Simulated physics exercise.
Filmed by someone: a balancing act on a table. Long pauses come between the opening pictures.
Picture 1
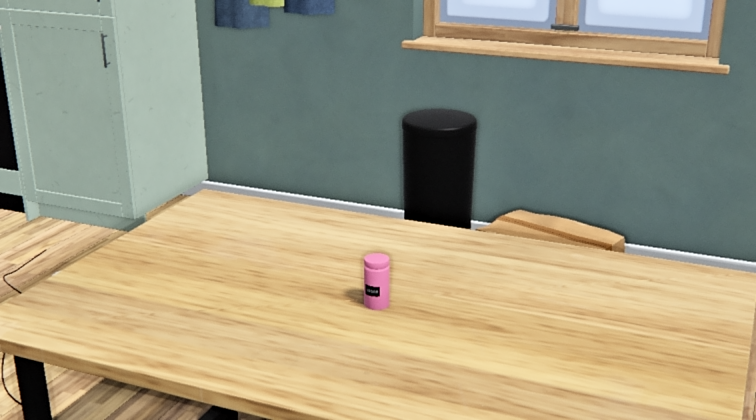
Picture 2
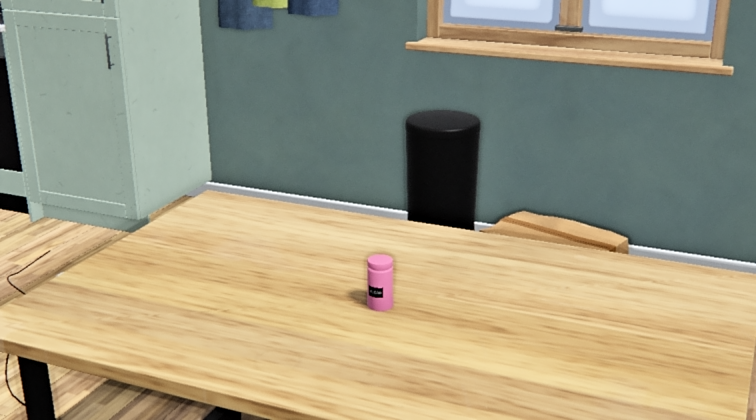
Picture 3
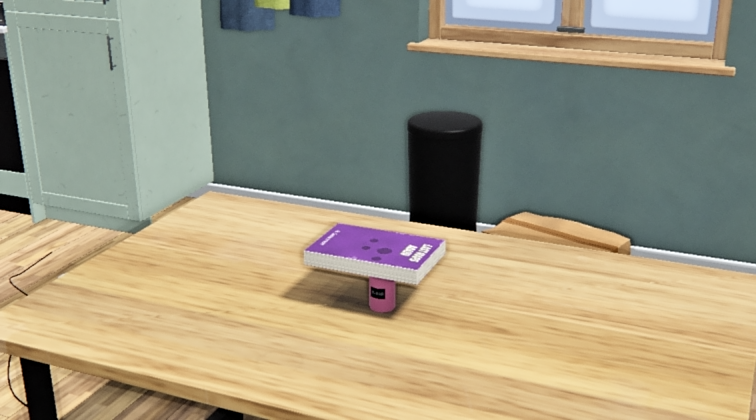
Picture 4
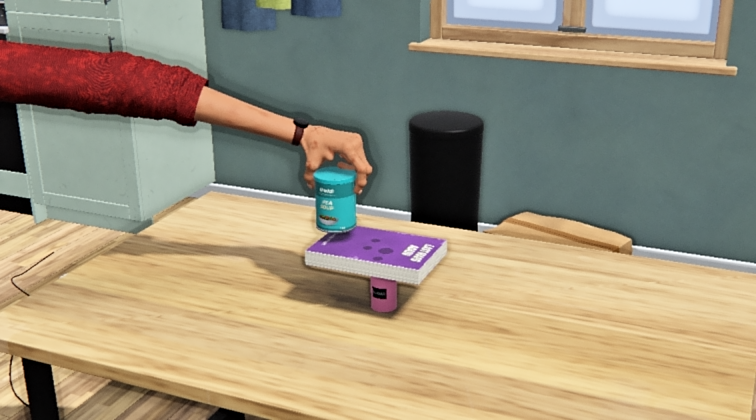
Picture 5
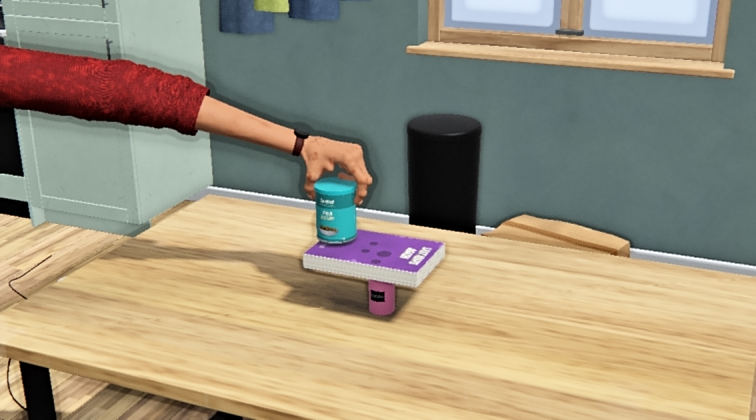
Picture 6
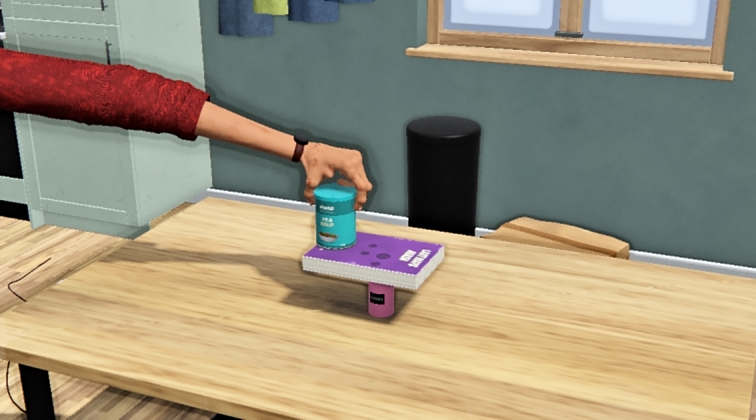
A pink jar with a black label stands on a pale wooden table, seen from slightly above in a room with a teal wall, a black bin and a window behind. A purple book then lies across the jar's lid, and an arm in a red sleeve reaches in from the left, lowering a turquoise tin onto the book's left side. The hand keeps hold of it while the view shifts very slightly.
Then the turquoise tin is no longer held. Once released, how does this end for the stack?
The stack is too shaky.
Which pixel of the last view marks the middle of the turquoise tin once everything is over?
Near (296, 275).
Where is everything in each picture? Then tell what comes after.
In the first frame, the last thing is not in view yet.
In the second frame, the last thing is not in view yet.
In the third frame, the last thing is not in view yet; purple book (376, 252).
In the fourth frame, on its way; turquoise tin (336, 200); purple book (377, 252).
In the fifth frame, on its way; turquoise tin (336, 210); purple book (375, 255).
In the sixth frame, set down, still held; turquoise tin (336, 217); purple book (374, 257).
Then, 0.30 s on from there, turquoise tin now fallen; purple book turned 40° from how it was put.
Then, 0.40 s on from there, purple book turned 70° from how it was put.
Then, 0.60 s on from there, purple book on its side.
Then, 1.80 s on from there, turquoise tin resting near (296, 275).
In the end, fallen, turquoise tin; toppled in the stack, purple book; pink shaker unmoved. At the end, from the last picture's camera, turquoise tin near (296, 275). The stack gives way.
